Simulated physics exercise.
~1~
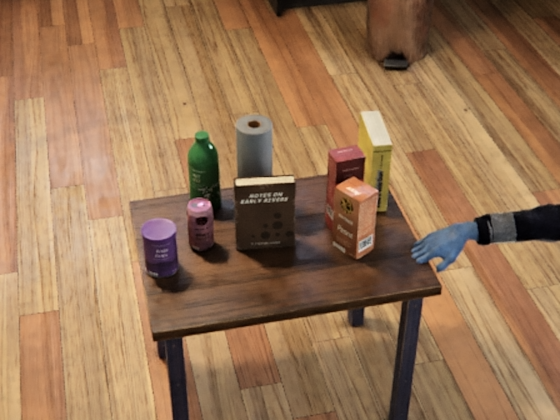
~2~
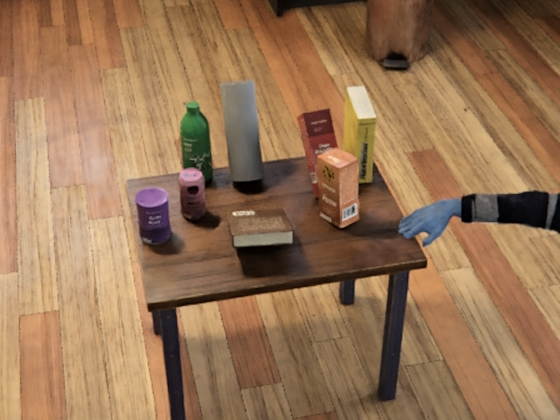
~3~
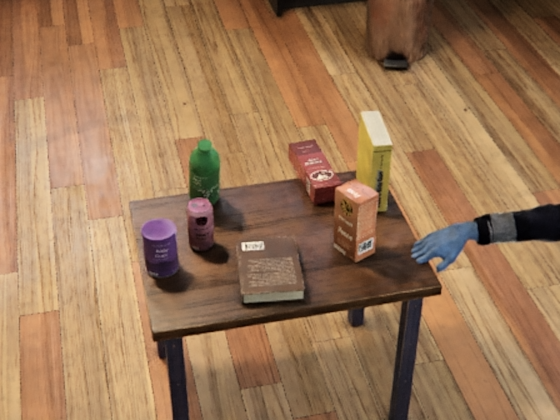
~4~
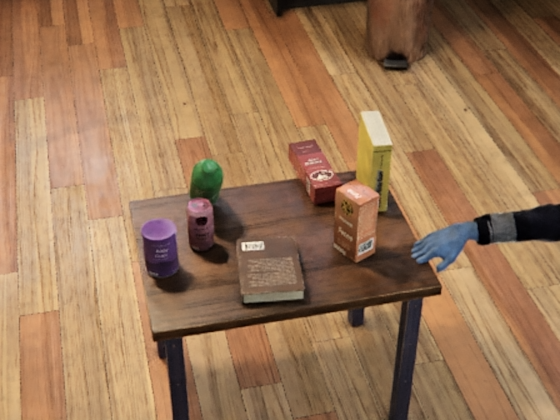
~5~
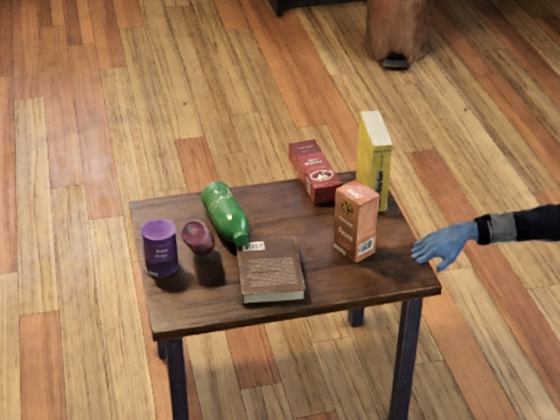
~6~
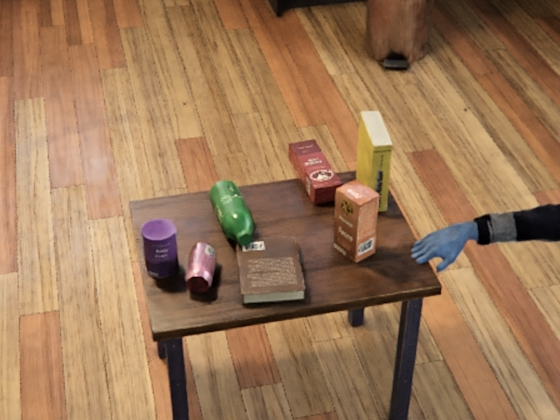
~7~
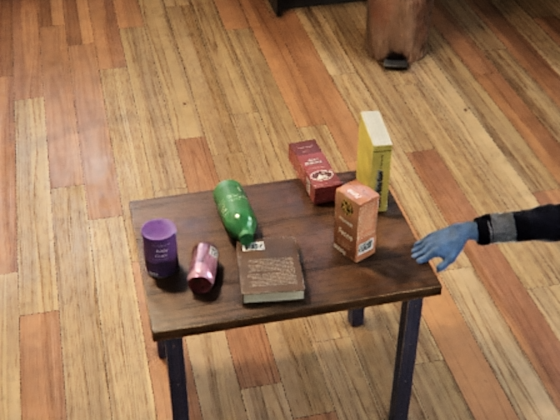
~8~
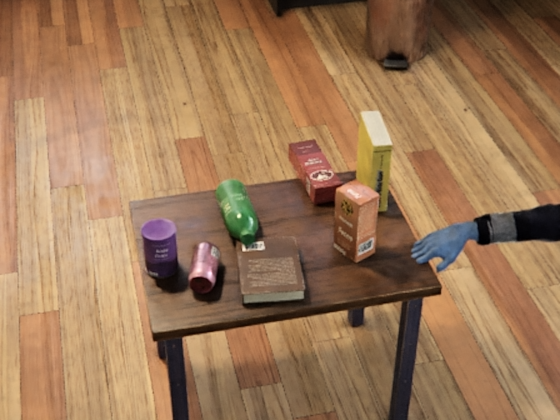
A small dark wooden side table stands on a plank floor, seen from above, with a blue-gloved hand by its right edge. A purple tin, pink can and green bottle stand on the left, a grey roll and brown book in the middle, and a red carton, orange carton and yellow book on the right. The table jerks away and back, and the brown book topples, then the red carton falls and the grey roll disappears from the tabletop. The green bottle tips over beside the pink can, which falls too. The purple tin, orange carton and yellow book remain standing.
